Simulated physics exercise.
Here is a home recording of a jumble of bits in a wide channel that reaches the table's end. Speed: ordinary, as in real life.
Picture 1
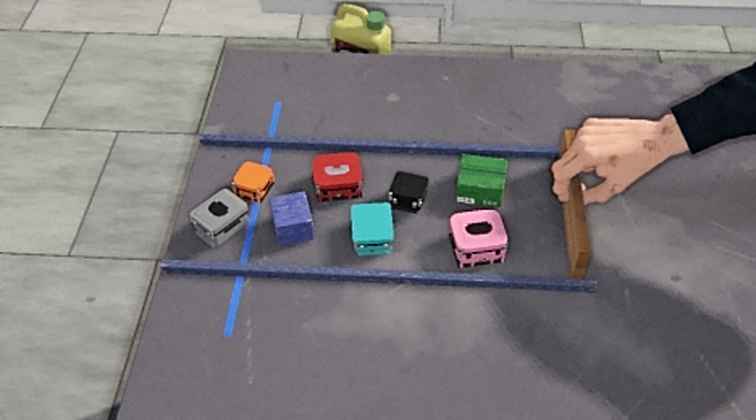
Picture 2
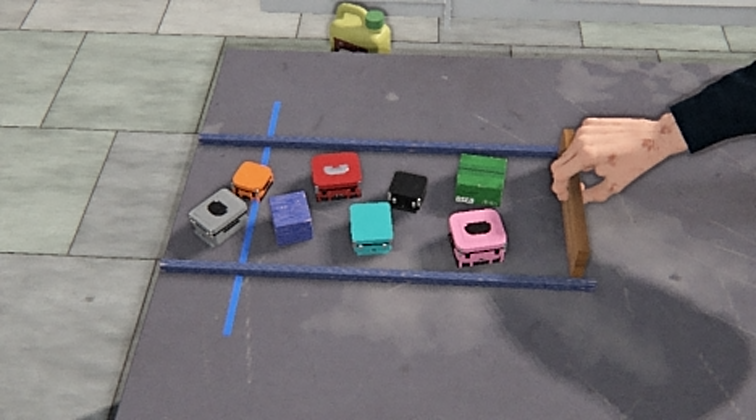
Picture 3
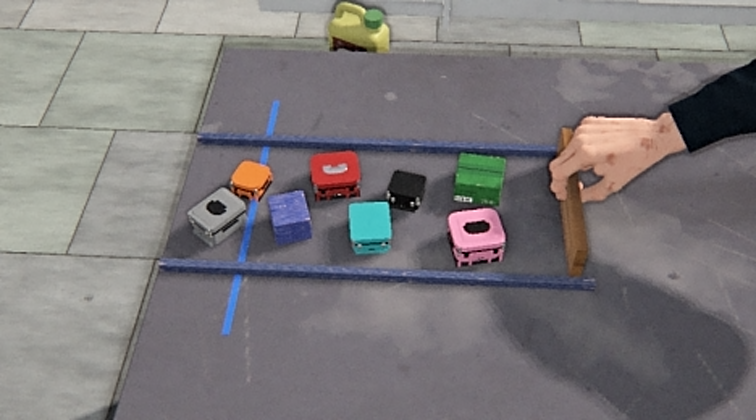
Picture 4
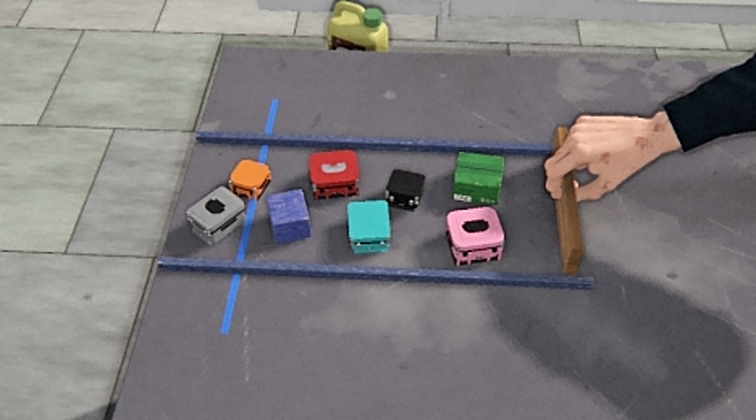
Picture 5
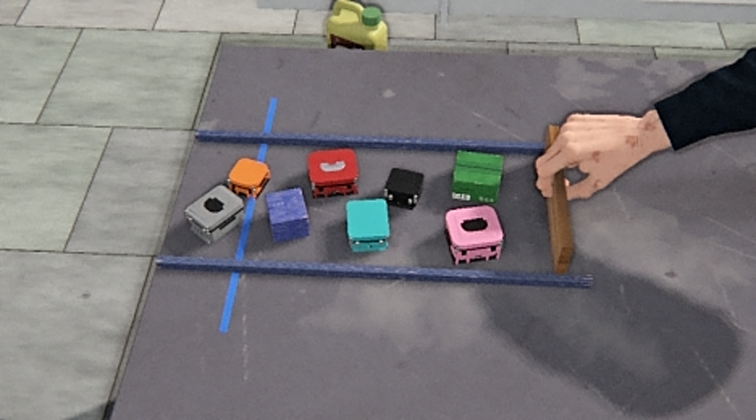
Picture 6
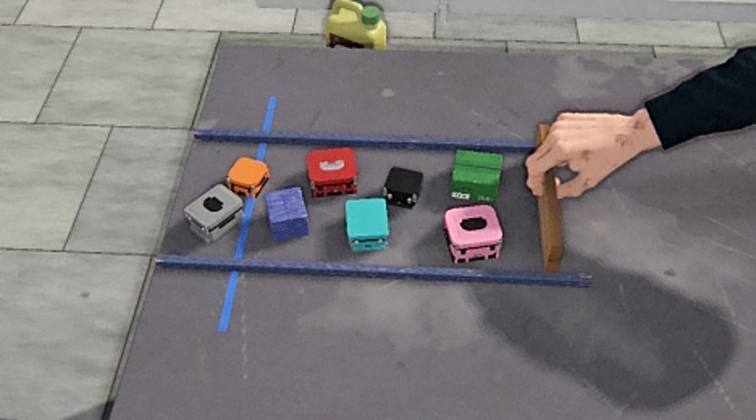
In the video, a hand holds a wooden board upright at the right of a channel between two blue rails and slides it slightly left, while the eight colourful cases and blocks between the rails stay practically still.
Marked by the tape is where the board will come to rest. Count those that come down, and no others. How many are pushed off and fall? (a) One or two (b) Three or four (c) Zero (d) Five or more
Three or four.
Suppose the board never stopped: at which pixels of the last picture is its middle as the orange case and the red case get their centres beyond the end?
Its middle is about (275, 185) and about (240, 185).
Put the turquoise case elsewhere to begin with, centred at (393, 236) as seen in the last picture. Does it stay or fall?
In that case it holds firm.
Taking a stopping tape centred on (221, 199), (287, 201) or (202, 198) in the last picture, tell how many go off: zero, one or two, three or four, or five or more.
Taking the tapes one after another, the count is 5 or more, then either one or two, then five or more.
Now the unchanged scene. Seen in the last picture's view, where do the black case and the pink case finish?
They end up close to (189, 188) and (219, 220).
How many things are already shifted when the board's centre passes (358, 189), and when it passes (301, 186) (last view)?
Counting first: 8, next 8.
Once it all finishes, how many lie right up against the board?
2 are in contact with it.
Soon after, none off yet; grey case at rest near (216, 214); orange case at rest near (248, 178); blue block at rest near (287, 214).
After that, none off yet; grey case displaced about its own width near (186, 217); orange case displaced a little near (236, 176); blue block displaced about its own width near (232, 208).
In the end, the number that fall off is three or four; gone, blue block, orange case and grey case.
